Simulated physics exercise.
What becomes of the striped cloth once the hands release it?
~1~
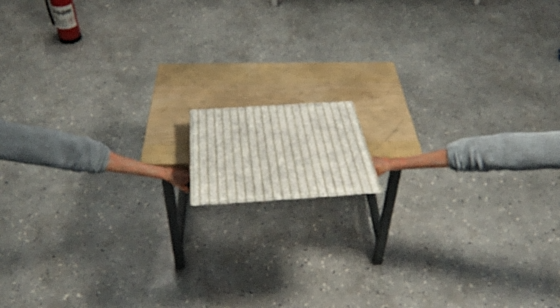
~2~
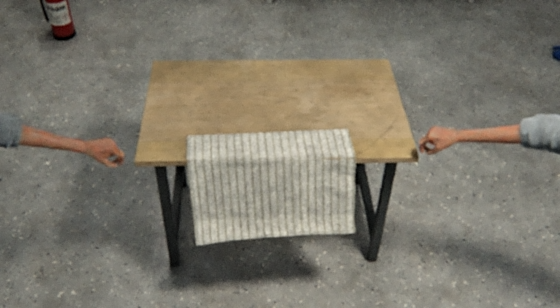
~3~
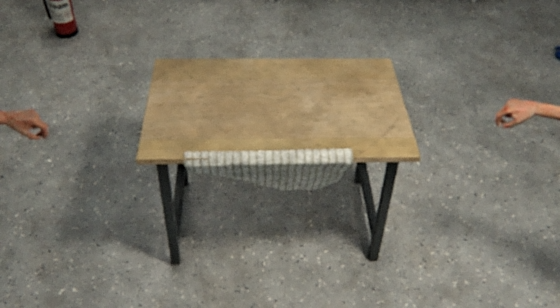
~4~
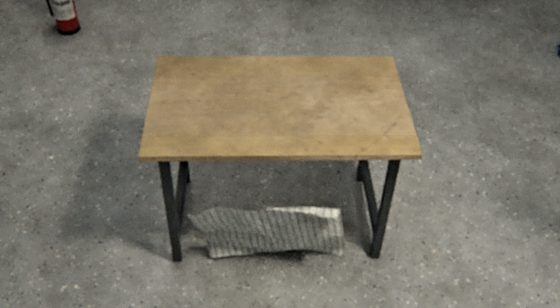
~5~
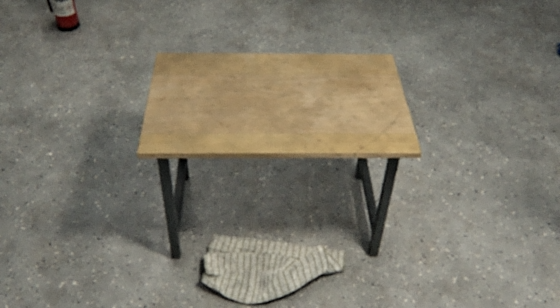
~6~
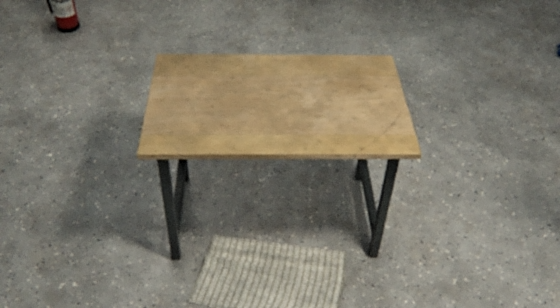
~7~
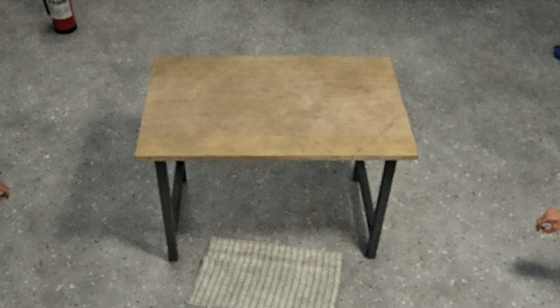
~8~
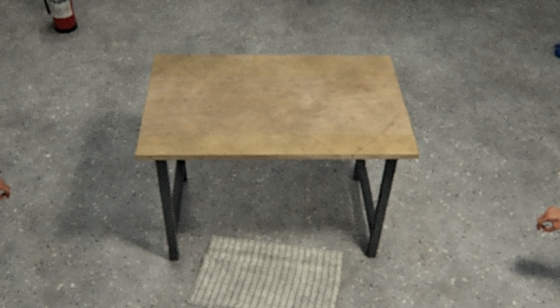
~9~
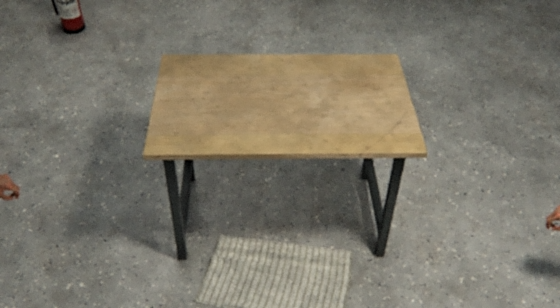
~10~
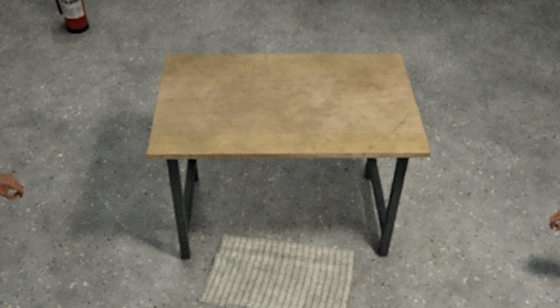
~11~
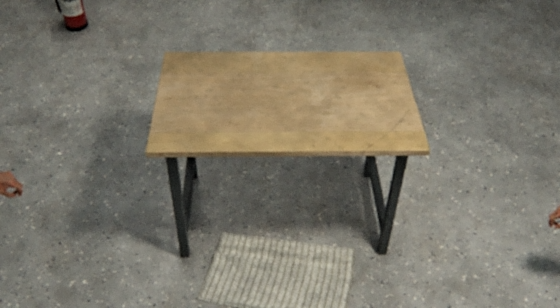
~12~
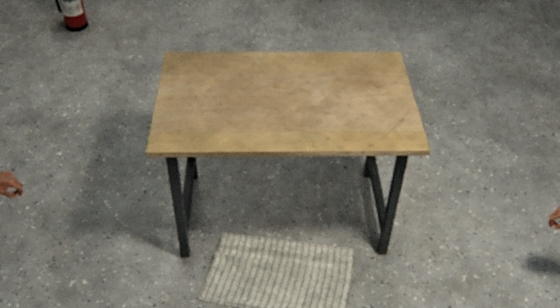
It slips off the front edge of the table and drops to the floor, where it ends up lying flat.
